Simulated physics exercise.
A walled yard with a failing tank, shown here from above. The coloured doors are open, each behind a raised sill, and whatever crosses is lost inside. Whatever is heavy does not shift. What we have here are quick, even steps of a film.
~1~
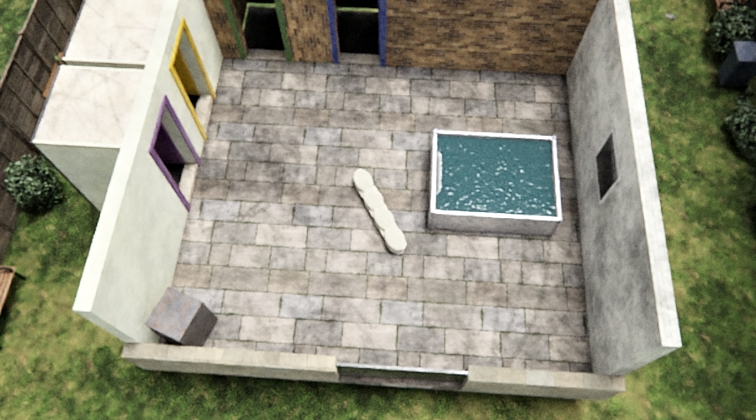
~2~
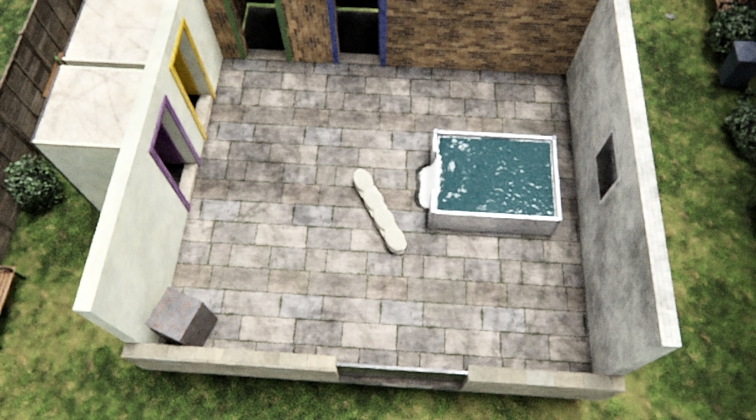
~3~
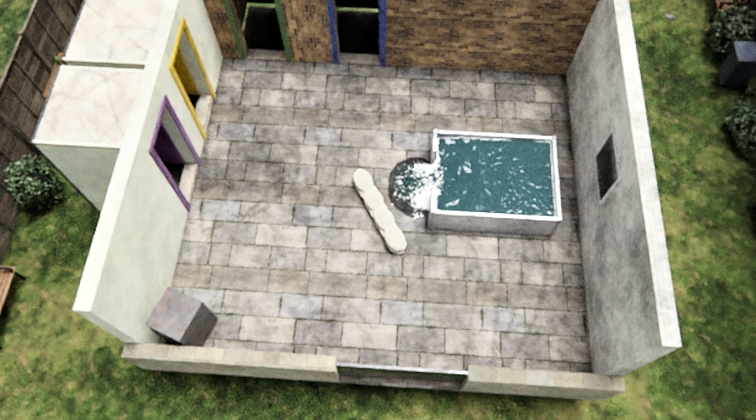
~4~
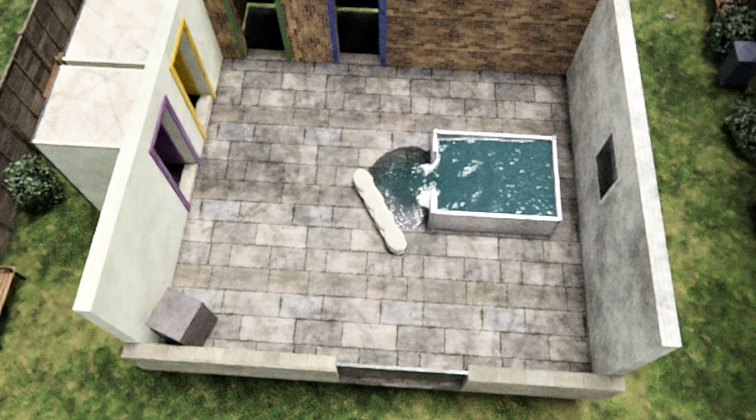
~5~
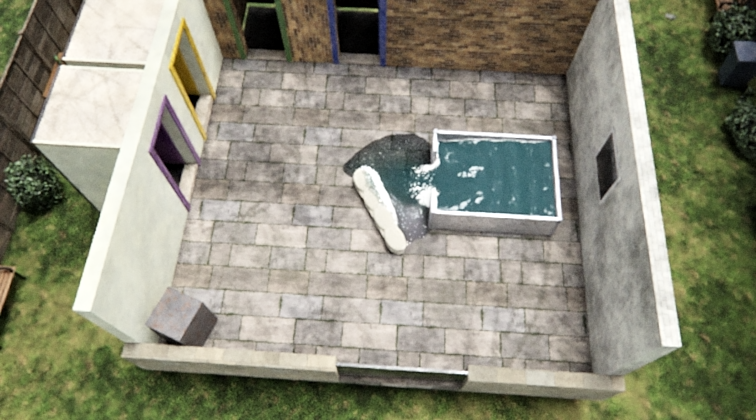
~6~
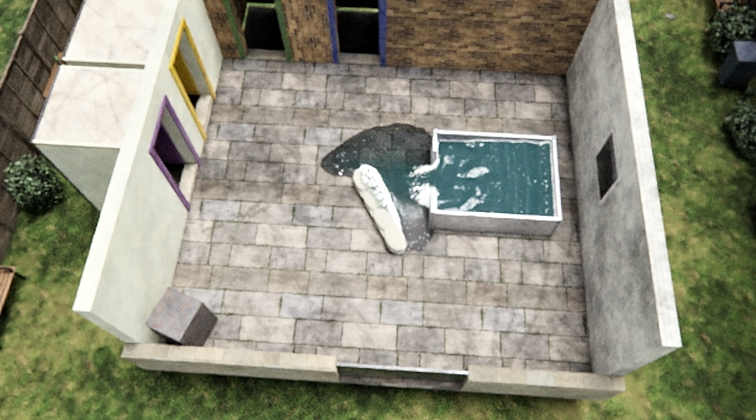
The video shows a walled paved yard from above, where water bursts from the left side of a raised rectangular tank, spreads left across the paving to a pale, lumpy barrier, and then runs around its upper end.
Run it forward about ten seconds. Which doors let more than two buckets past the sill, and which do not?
At the end, the purple door gets two buckets or less inside; the blue door gets more than two buckets inside; the yellow door gets two buckets or less inside; the green door gets more than two buckets inside.
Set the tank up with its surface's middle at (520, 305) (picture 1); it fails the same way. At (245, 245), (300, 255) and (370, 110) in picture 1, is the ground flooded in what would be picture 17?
In the order asked: Reached by the flood, reached by the flood, not reached.
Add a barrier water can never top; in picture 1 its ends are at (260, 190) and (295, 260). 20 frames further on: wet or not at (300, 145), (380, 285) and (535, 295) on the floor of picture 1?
Log, spots one to three: Swamped; spared; swamped.
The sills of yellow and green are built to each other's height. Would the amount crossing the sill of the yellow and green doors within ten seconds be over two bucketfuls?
Taking them in turn, the yellow door tops the threshold and the green door remains within limits.
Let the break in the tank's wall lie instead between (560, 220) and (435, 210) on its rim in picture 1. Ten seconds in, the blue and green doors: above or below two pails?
Well, blue door is safe, while green door is swamped.
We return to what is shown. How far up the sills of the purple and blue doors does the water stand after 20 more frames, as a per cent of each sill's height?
About 20 %, then 140 %.
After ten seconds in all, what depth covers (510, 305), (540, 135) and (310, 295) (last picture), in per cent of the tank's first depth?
In the order asked, some 6, 2 and 4 in a hundred.
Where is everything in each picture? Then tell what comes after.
In the first frame, still water in the tank at (495, 176).
In the second frame, the front is at (424, 168), out from the gap at (434, 183).
In the third frame, water pours out at (434, 183) and has run to (394, 177).
In the fourth frame, water pours out at (434, 183) and has run to (369, 176).
In the fifth frame, the front is at (349, 167), out from the gap at (434, 182).
In the sixth frame, water pours out at (434, 182) and has run to (325, 163).
A moment on, water covers 15 % of the floor; the purple door not reached, the blue door not reached, the yellow door not reached, the green door not reached.
Next, water covers 35 % of the floor; the purple door not reached, the blue door wet at the sill, nothing in, the yellow door wet at the sill, nothing in, the green door wet at the sill, nothing in.
Then, water covers 45 % of the floor; the purple door wet at the sill, nothing in, the blue door over two buckets in, the yellow door wet at the sill, nothing in, the green door over two buckets in.
Later, water covers 55 % of the floor; the purple door wet at the sill, nothing in, the blue door far over two buckets in, the yellow door wet at the sill, nothing in, the green door over two buckets in.
In the end, water covers 85 % of the floor; the purple door wet at the sill, nothing in, the blue door far over two buckets in, the yellow door wet at the sill, nothing in, the green door far over two buckets in.
